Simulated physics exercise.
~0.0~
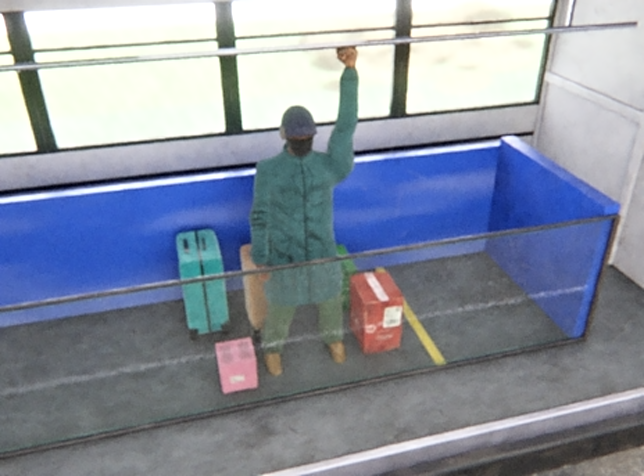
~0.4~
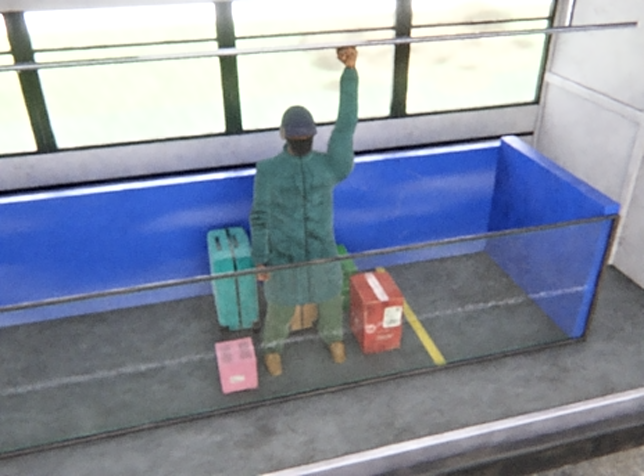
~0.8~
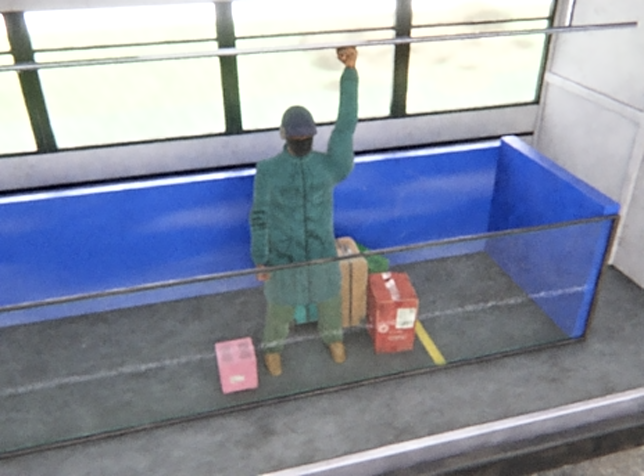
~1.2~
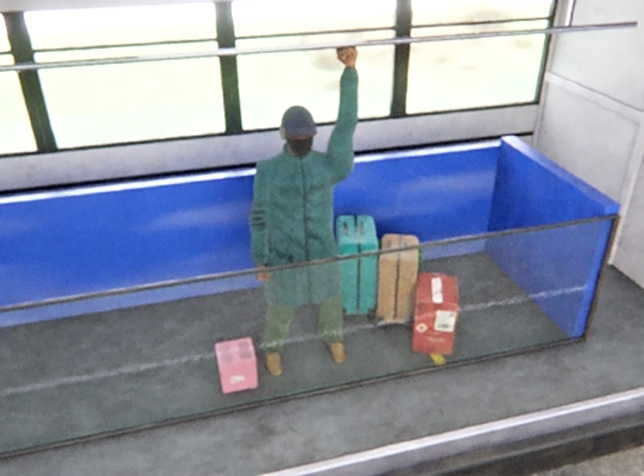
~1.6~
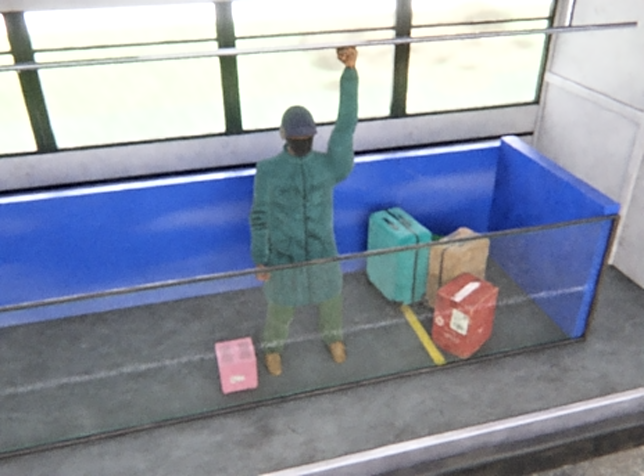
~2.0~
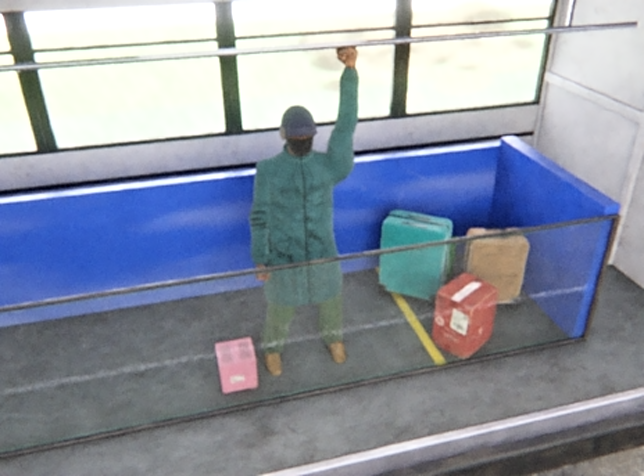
Passenger gripping an overhead rail standing still as wheeled cases and a red pack slide right past a yellow line, pink tub staying put.
